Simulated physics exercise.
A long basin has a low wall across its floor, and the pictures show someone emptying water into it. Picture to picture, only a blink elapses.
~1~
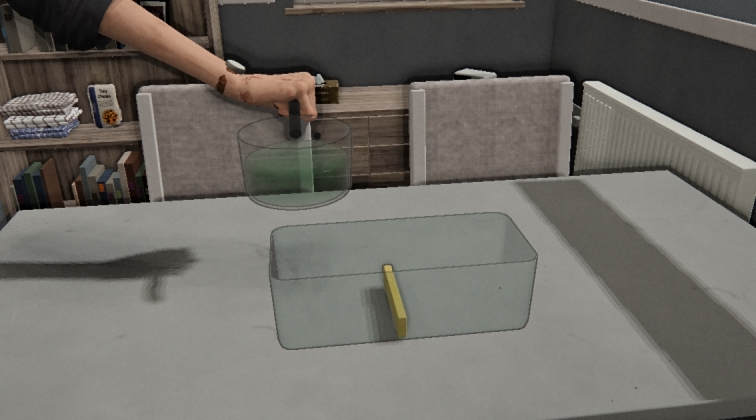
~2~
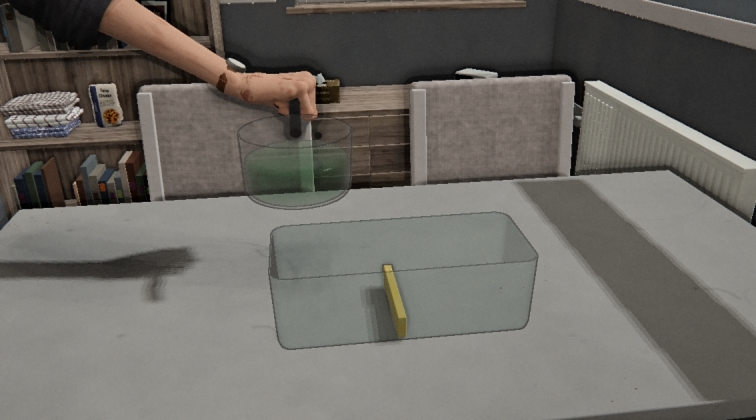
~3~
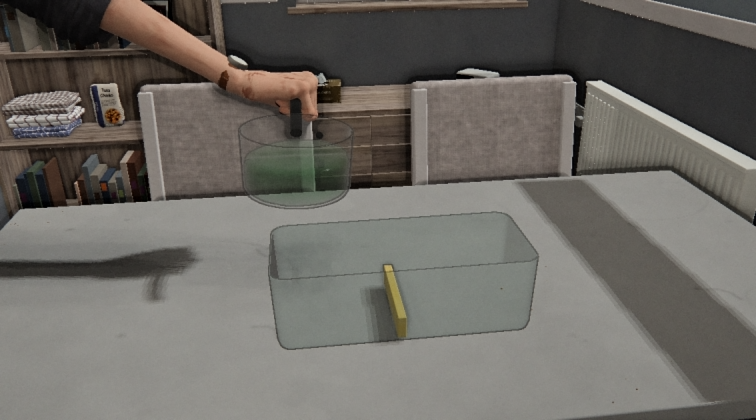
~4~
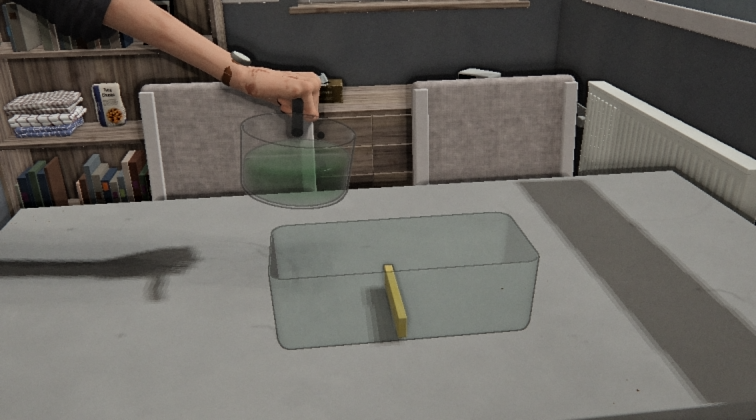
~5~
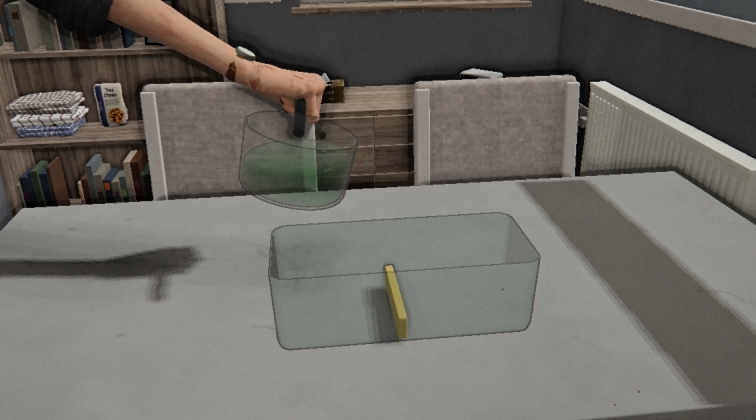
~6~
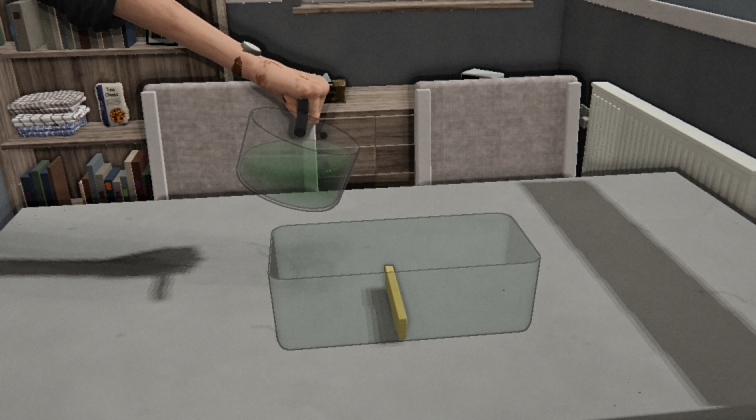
A hand held a clear container of green liquid above a long, see-through basin with a low yellow wall across its floor, then slowly tilted it a little, its right side dipping lower.
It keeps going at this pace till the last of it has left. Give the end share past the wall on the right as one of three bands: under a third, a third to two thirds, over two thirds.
Looks to me like the right side of the wall gets at least a third but no more than two thirds.
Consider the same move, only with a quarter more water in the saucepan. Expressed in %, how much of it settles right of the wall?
About 55 in a hundred.
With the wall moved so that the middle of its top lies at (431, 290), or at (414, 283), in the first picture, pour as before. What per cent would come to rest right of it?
My guess is some 10 percent the first time and some 5 percent the second.
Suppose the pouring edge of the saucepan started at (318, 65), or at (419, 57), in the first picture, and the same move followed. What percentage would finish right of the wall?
First try: About 25 %; second try: About 90 %.
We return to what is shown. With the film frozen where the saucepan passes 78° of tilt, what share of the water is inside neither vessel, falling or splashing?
About 30 %.
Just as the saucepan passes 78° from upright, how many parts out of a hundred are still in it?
About 55 % remains.
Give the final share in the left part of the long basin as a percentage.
Share: Roughly 55 %.
A moment on, the saucepan is tipped on its side and 56 per cent is still to pour, 4 is left of the wall and 8 right of it.
Next, the saucepan is tipped right over and 10 per cent is still to pour, 35 is left of the wall and 45 right of it.
Then the saucepan is tipped right over and 0 per cent is still to pour, 52 is left of the wall and 46 right of it.
Later the saucepan is tipped right over and 0 per cent is still to pour, 53 is left of the wall and 46 right of it.
In the end 53 per cent lies left of the wall, 46 right of it and 1 outside.
